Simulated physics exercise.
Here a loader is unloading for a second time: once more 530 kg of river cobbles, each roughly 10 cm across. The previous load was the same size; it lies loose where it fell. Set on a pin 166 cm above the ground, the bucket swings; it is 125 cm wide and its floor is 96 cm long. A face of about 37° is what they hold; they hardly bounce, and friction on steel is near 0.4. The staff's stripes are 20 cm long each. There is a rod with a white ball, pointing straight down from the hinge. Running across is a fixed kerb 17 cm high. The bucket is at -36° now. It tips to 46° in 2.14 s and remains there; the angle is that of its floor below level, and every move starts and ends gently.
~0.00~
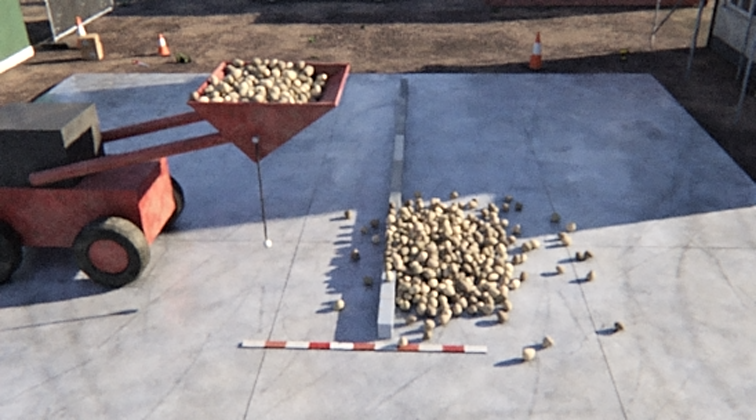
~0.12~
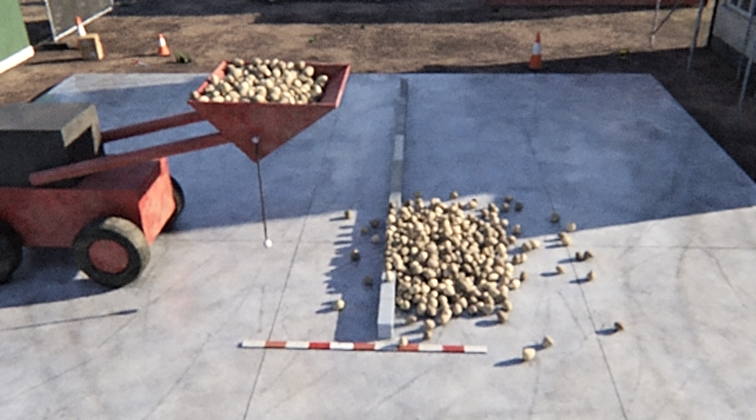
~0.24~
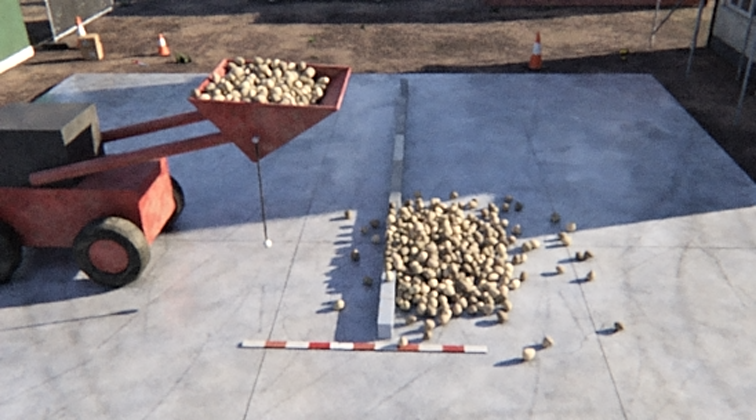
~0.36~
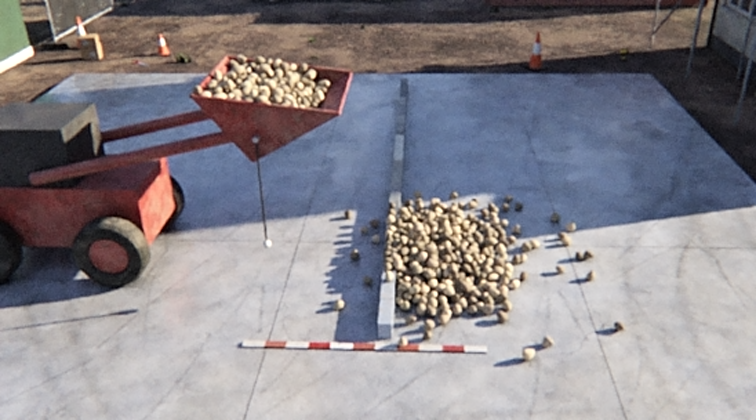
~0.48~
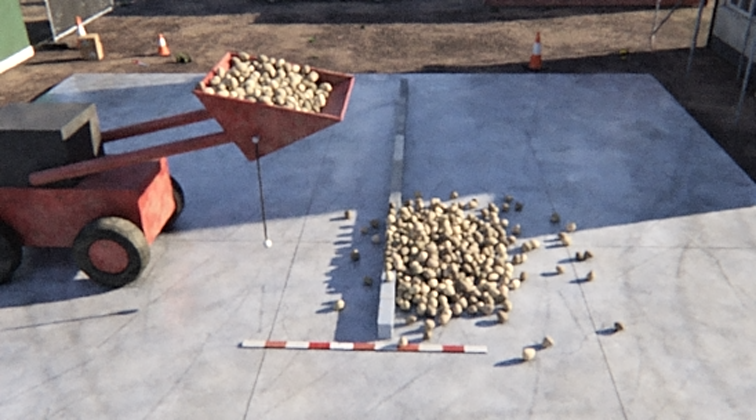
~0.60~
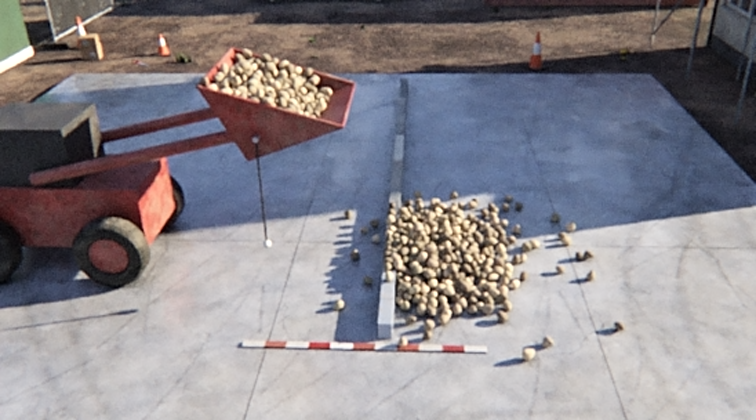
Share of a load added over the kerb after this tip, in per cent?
Some 12 %.
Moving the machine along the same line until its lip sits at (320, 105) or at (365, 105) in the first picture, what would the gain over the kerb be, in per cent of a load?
About 5 and 45 per cent.
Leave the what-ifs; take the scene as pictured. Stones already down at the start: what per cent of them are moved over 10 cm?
Roughly 5 percent.
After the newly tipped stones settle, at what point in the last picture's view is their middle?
They come to rest centred about (363, 250).
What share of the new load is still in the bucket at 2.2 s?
It still holds about 5 per cent.
After 1.6 s the floor is at 33°; in per cent of one load, 87 in the bucket, 18 on this side of the kerb, 94 over the kerb; the foremost stones are at (578, 252).
After 2.2 s the floor is at 46°; in per cent of one load, 7 in the bucket, 93 on this side of the kerb, 100 over the kerb; the foremost stones are at (578, 252).
After 2.6 s the floor is at 46°; in per cent of one load, 0 in the bucket, 95 on this side of the kerb, 105 over the kerb; the foremost stones are at (578, 252).
After 5.4 s the floor is at 46°; in per cent of one load, 0 in the bucket, 94 on this side of the kerb, 106 over the kerb; the foremost stones are at (578, 252). Net gain over the kerb, 12.
